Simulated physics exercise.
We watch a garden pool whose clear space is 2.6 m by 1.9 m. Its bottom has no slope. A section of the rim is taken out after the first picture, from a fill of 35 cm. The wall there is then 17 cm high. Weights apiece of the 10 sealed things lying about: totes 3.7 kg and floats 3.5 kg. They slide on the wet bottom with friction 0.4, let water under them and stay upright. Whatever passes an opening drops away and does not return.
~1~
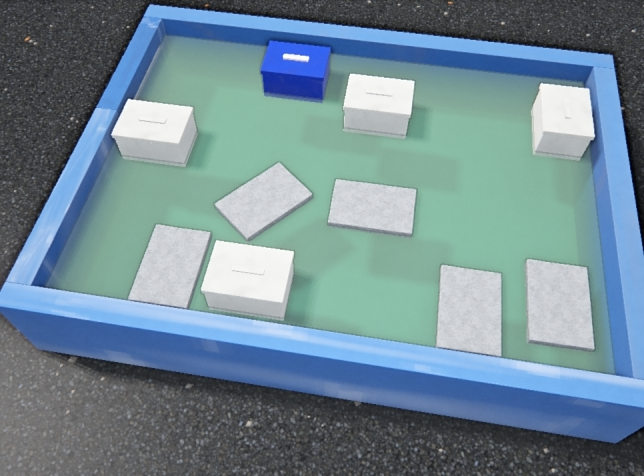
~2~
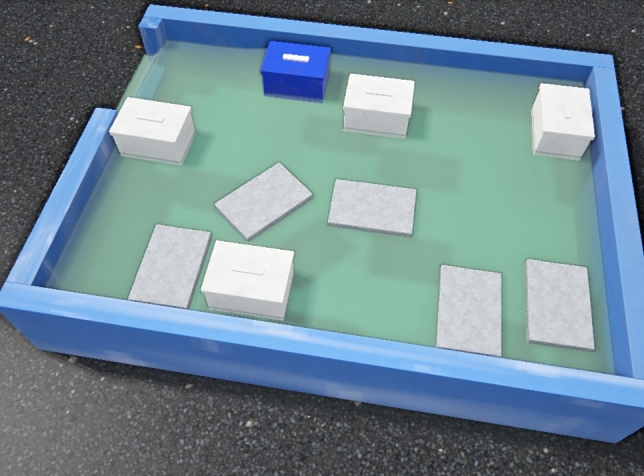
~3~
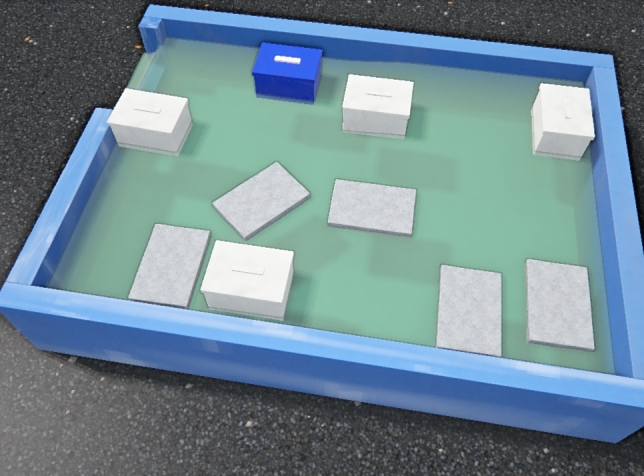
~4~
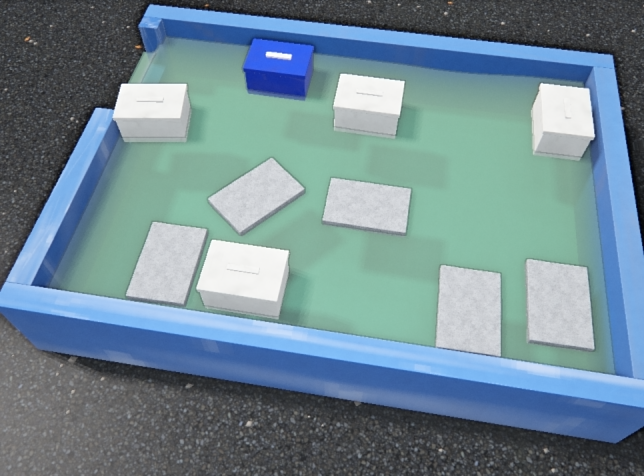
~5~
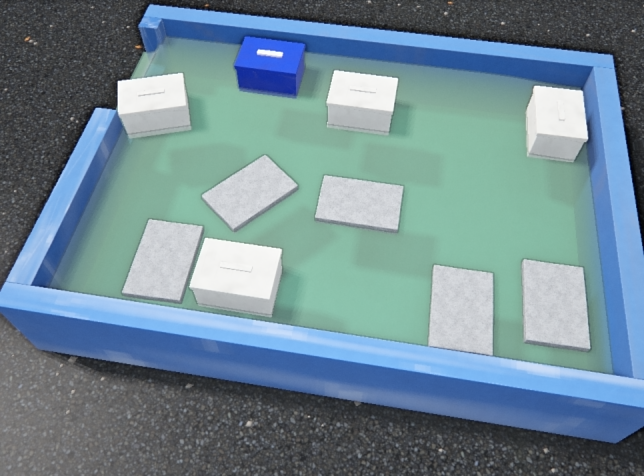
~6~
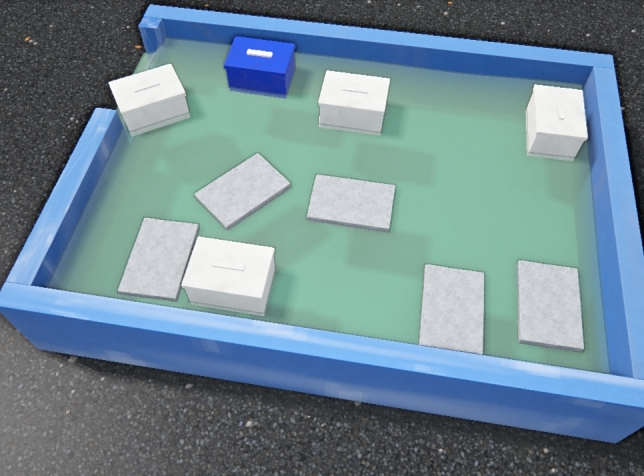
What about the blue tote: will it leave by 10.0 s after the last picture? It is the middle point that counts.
Blue tote leaves.
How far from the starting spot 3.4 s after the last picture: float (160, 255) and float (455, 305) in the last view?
In turn: 20 cm, 10 cm.
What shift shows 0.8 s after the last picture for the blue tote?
Roughly 30 cm by then.
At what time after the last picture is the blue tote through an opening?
Near 4.5 s.
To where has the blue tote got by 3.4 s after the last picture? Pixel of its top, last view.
Near (184, 50).
Then, 0.8 s after the last picture the blue tote is near (244, 54), 0.3 m from its start, afloat; 1 of 10 are out; 9 afloat.
Then, 3.4 s after the last picture the blue tote is near (184, 50), 0.7 m from its start, afloat; 1 of 10 are out; 9 afloat.
Then, 6.0 s after the last picture the blue tote has gone out; 2 of 10 are out; 8 afloat.
Then, 10.0 s after the last picture the blue tote has gone out; 2 of 10 are out; 8 afloat.
